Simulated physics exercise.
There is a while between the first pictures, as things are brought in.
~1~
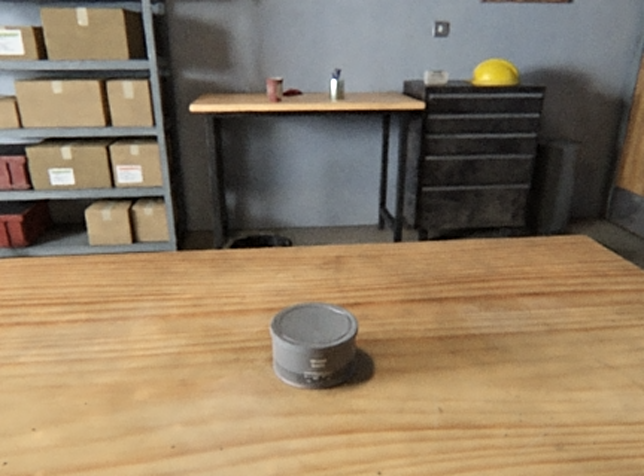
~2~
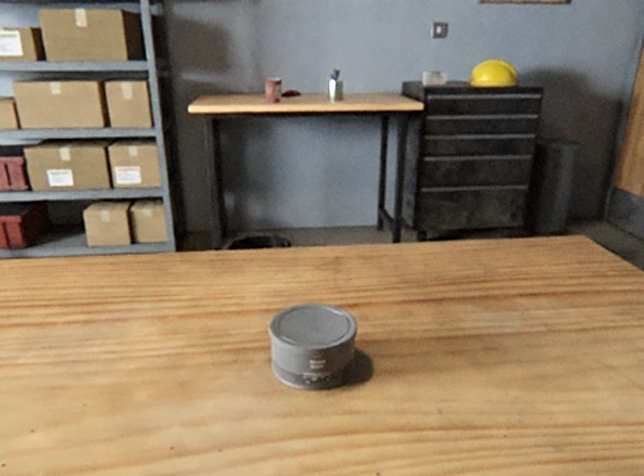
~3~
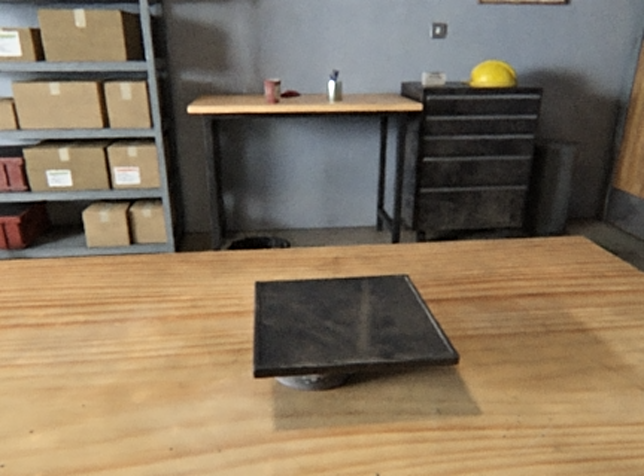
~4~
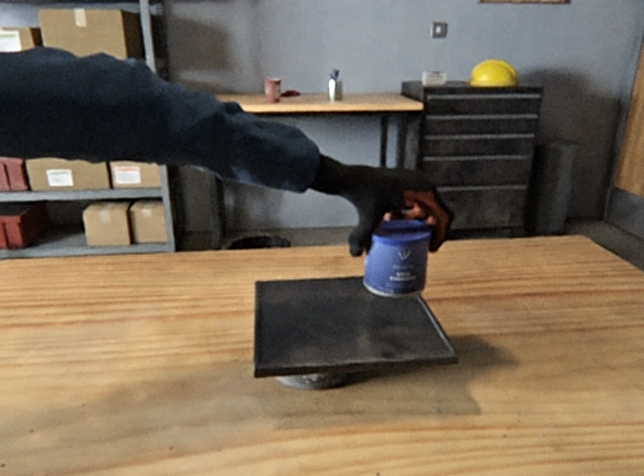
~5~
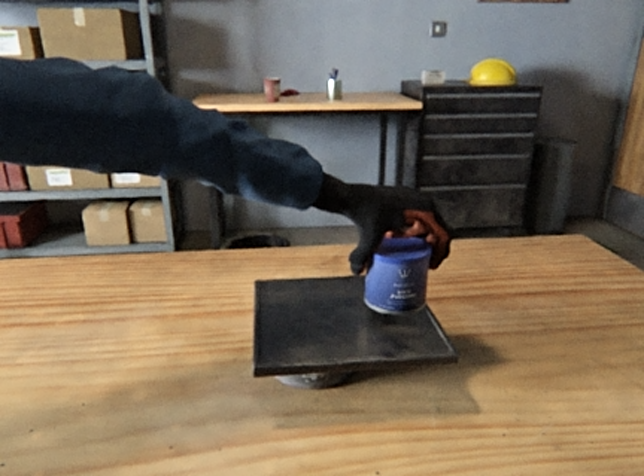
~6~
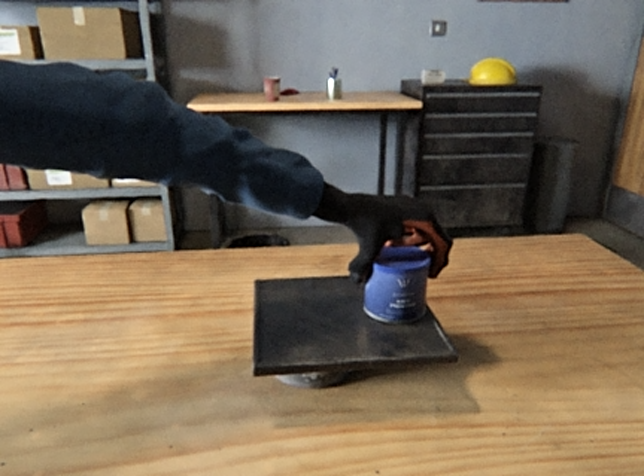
A dark square panel appears on top of a small round grey tub that sits alone on a wooden table. Then a dark-gloved hand on a long-sleeved arm reaches in from the left, holding a blue tin above the panel's right side, and lowers it a short way onto the surface, still gripping it.
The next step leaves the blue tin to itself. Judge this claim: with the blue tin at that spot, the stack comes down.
Most likely the stack fails.
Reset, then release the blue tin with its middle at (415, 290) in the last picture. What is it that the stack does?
Outcome: Collapse.
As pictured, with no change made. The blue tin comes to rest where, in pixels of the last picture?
At about (485, 326).
Then, 0.40 s on from there, blue tin now fallen; black lid turned 35° from how it was put.
Then, 0.60 s on from there, black lid turned 26° from how it was put.
In the end, fallen, blue tin; moved from the start, black lid; grey tub unmoved. At the end, from the last picture's camera, blue tin near (484, 326). The stack loses its balance.
